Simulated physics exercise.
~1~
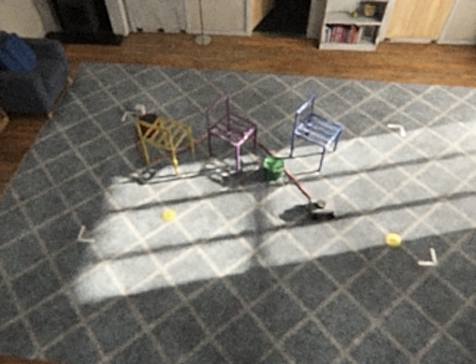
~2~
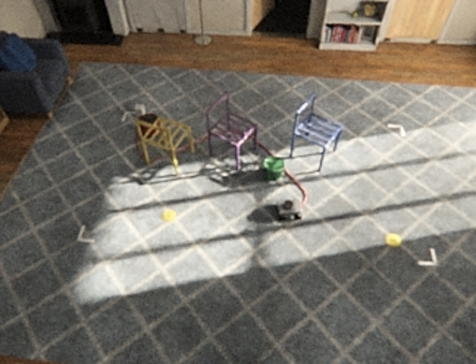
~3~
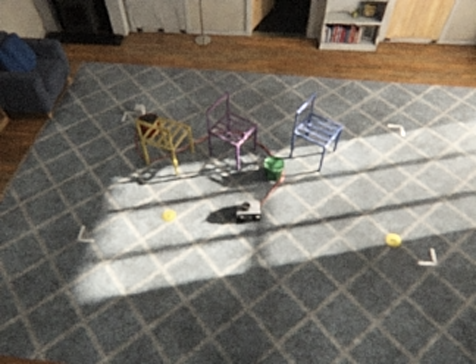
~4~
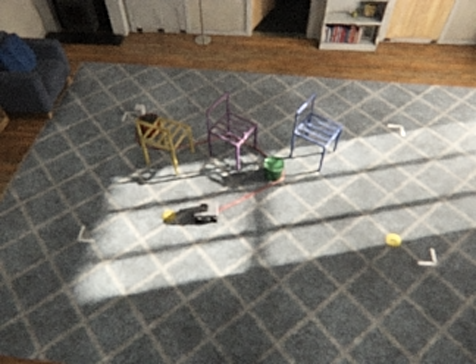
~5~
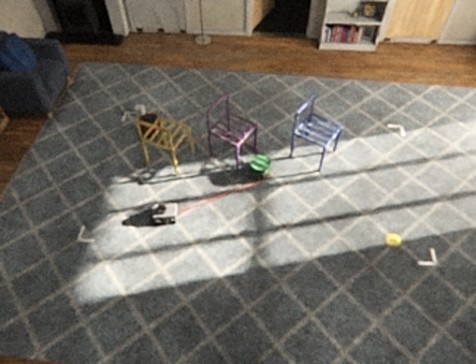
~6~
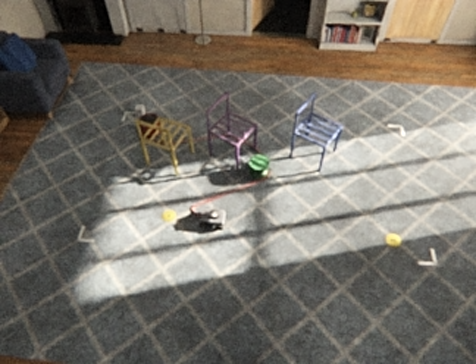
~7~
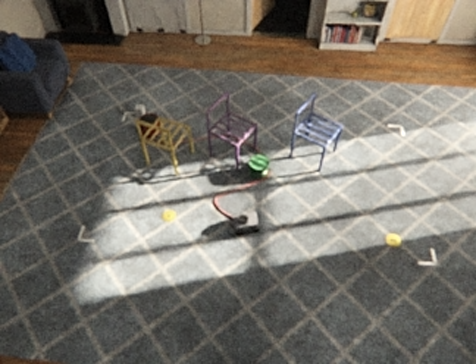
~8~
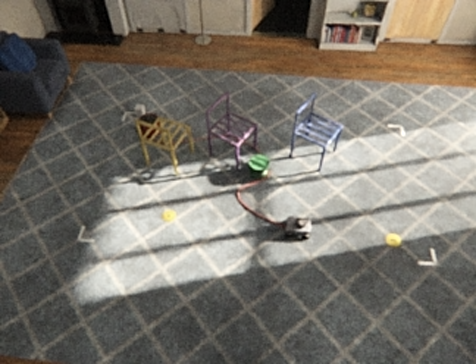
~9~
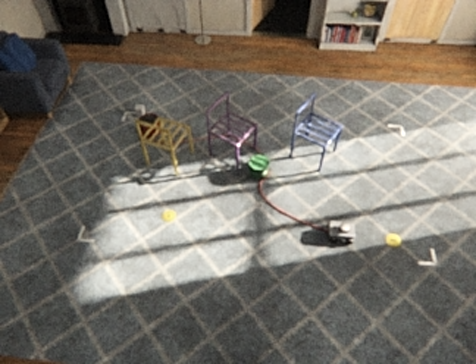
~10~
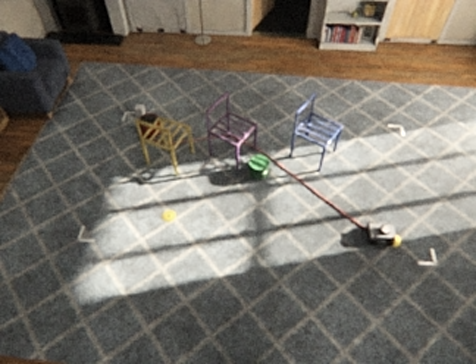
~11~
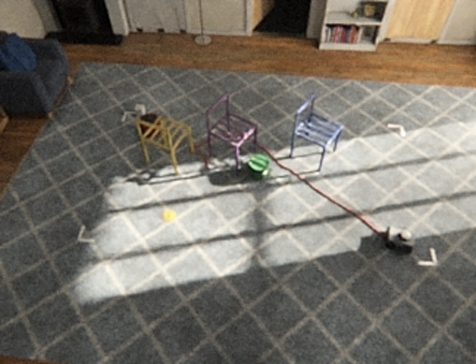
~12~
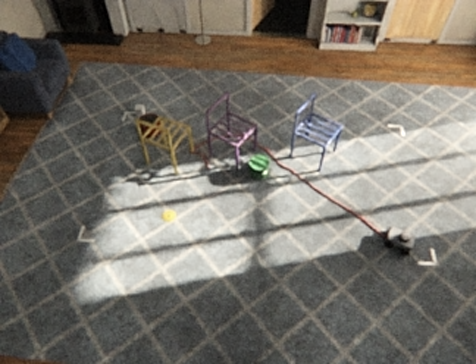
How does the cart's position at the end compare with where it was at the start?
At the start the cart is on the rug in front of the blue chair, and by the end it sits farther right and a little nearer the viewer, over the right-hand yellow mark.
